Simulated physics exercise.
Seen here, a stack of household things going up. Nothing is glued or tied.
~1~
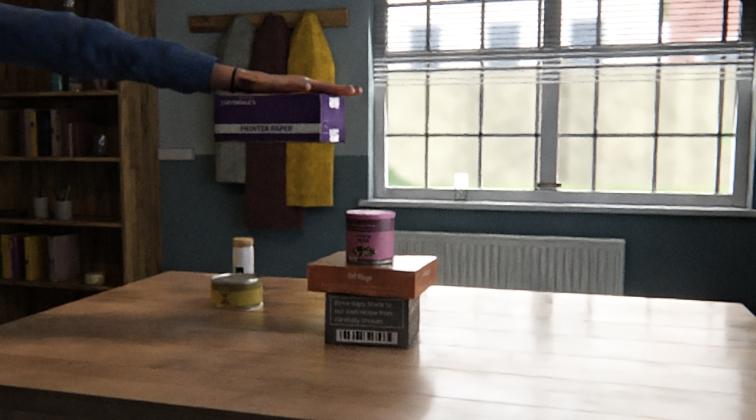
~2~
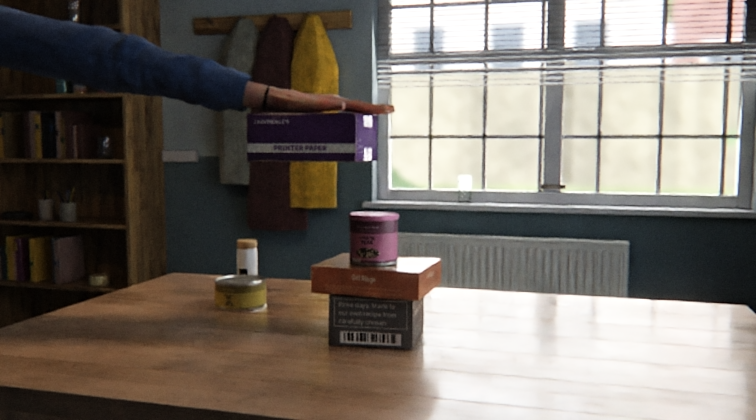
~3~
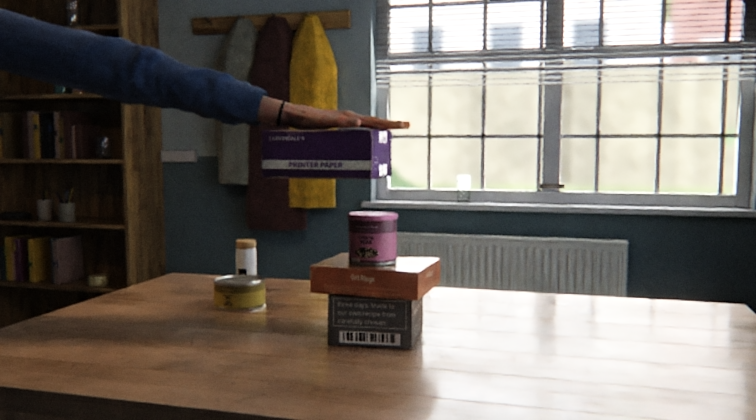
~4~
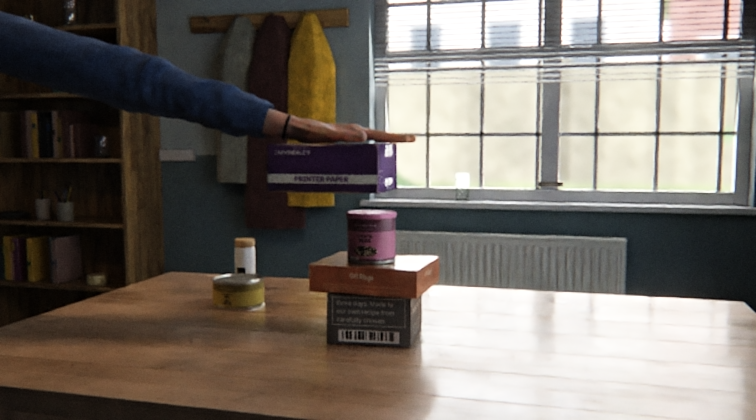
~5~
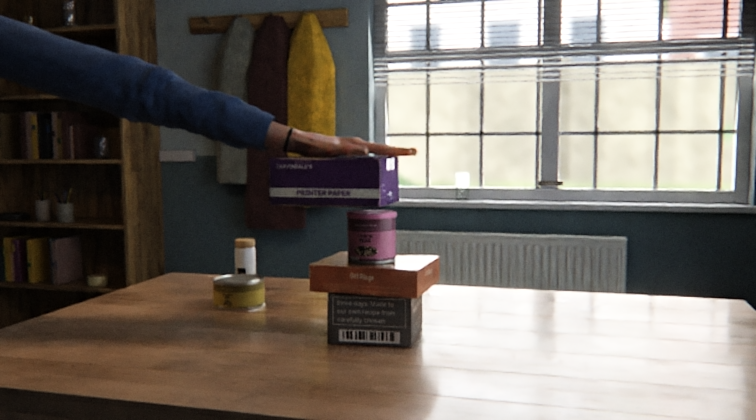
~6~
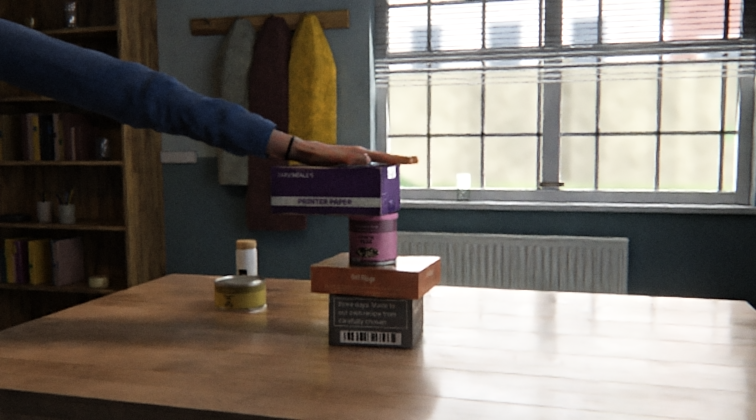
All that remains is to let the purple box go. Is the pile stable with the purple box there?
As it turns out, it comes apart.
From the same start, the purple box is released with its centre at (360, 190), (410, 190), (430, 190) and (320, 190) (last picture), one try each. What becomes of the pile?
First try: It keeps its balance; second try: It comes apart; third try: It loses its balance; fourth try: It loses its balance.
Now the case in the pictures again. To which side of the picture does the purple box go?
It goes to the left.
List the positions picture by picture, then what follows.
The first picture shows still above its spot; purple box (282, 119); yellow tub (237, 291).
The second picture shows still above its spot; purple box (314, 138); orange packet (378, 275).
The third picture shows still above its spot; purple box (329, 153); grey box (378, 311).
The fourth picture shows still above its spot; purple box (334, 167); pink pot (372, 236).
The fifth picture shows still above its spot; purple box (336, 180); white shaker (245, 266).
The sixth picture shows set down, still held; purple box (337, 188); yellow tub (240, 293).
Then, 0.40 s on from there, purple box now fallen.
Then, 0.50 s on from there, things are still on the move.
Then, 0.60 s on from there, as before.
In the end, fallen, purple box; the other 5 unmoved. At the end, from the last picture's camera, purple box near (200, 300). The pile gives way.
